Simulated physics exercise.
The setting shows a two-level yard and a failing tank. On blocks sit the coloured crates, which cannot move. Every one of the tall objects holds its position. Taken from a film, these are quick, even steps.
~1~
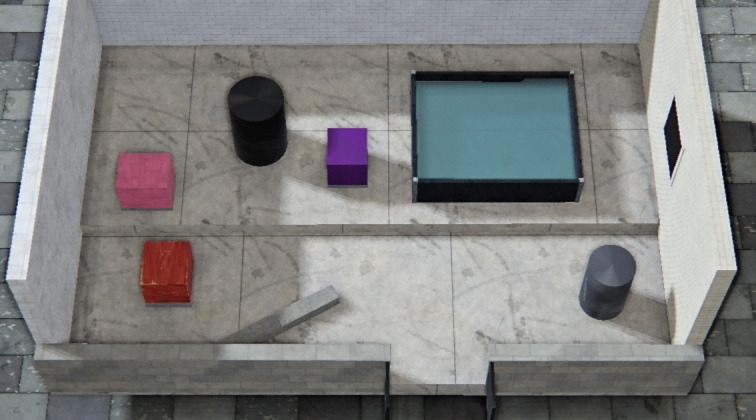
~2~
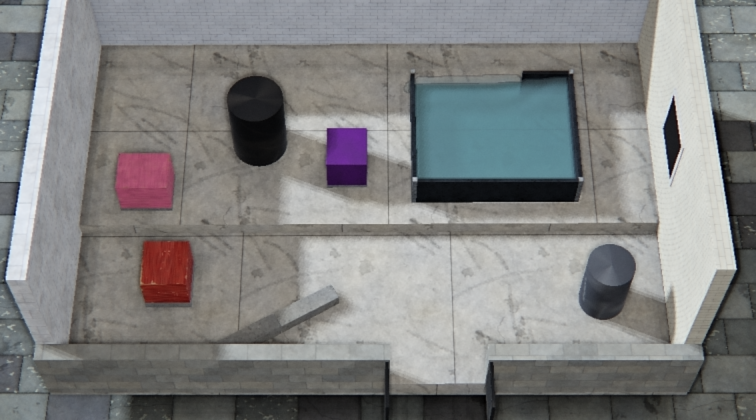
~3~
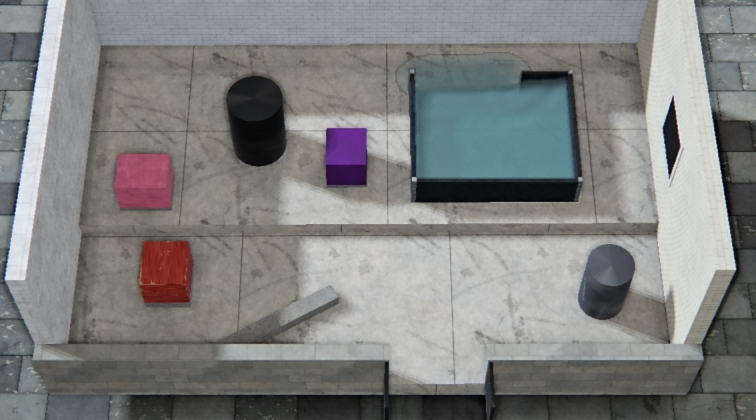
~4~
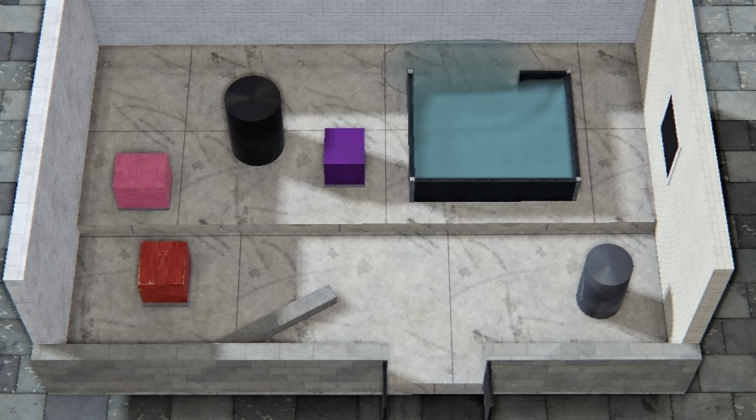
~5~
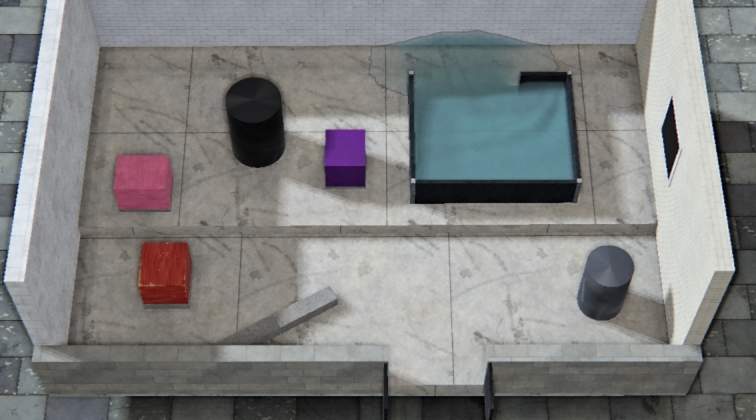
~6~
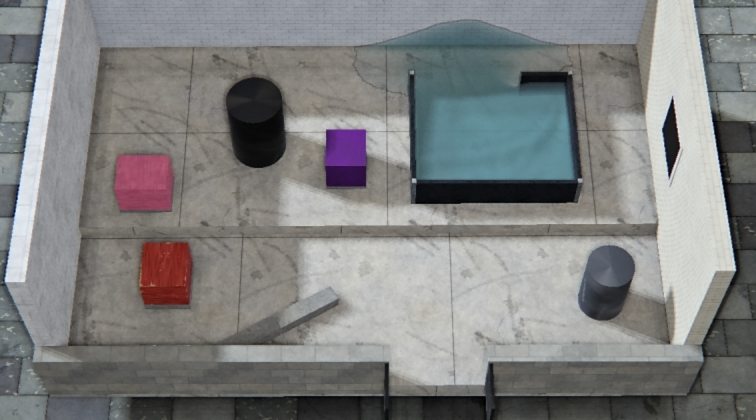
The open tank breaks at its far side and water spreads out behind it and leftward.
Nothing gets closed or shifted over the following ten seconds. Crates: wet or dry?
In the end the pink crate is reached by the water; the purple crate is missed by the water; the red crate is missed by the water.
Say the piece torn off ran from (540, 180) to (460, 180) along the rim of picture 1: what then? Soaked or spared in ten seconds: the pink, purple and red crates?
Then: The pink crate escapes it; the purple crate keeps dry; the red crate escapes it.
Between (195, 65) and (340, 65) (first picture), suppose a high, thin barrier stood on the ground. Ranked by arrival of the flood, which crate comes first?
The purple-painted one.
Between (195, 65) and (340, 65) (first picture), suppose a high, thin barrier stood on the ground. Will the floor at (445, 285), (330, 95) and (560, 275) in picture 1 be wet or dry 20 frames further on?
The first point comes out unwetted, the next inundated, the last unwetted.
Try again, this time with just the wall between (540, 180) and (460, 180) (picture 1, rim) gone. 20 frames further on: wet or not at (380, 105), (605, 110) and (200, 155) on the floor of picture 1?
In order: Spared, spared, spared.
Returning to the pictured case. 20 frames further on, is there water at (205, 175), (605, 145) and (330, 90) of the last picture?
Result by point, in sequence: Unwetted, then waterlogged, then waterlogged.
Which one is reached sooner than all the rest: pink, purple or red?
The crate marked purple comes first.
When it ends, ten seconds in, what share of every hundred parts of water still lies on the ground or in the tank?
I'd estimate close to 98 per cent.
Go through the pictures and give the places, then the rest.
The open tank at (495, 129) is whole and still, in the first picture.
Water pours out on the open tank's far side and has run to a hidden place, in the second picture.
Water pours out on the open tank's far side and has run to (403, 71), in the third picture.
Water pours out on the open tank's far side and has run to (520, 45), in the fourth picture.
The front is at (378, 48), out from the gap on the open tank's far side, in the fifth picture.
The front is at (360, 48), out from the gap on the open tank's far side, in the sixth picture.
A moment on, water covers 10 % of the floor; the pink crate not reached, the purple crate not reached, the red crate not reached.
Next, water covers 20 % of the floor; the pink crate not reached, the purple crate not reached, the red crate not reached.
Then, water covers 40 % of the floor; the pink crate water round its plinth, the purple crate water round its plinth, the red crate not reached.
Later, water covers 65 % of the floor; the pink crate water round its plinth, the purple crate water round its plinth, the red crate water round its plinth.
In the end, water covers 85 % of the floor; the pink crate was topped, the purple crate stayed above the water, the red crate stayed above the water.
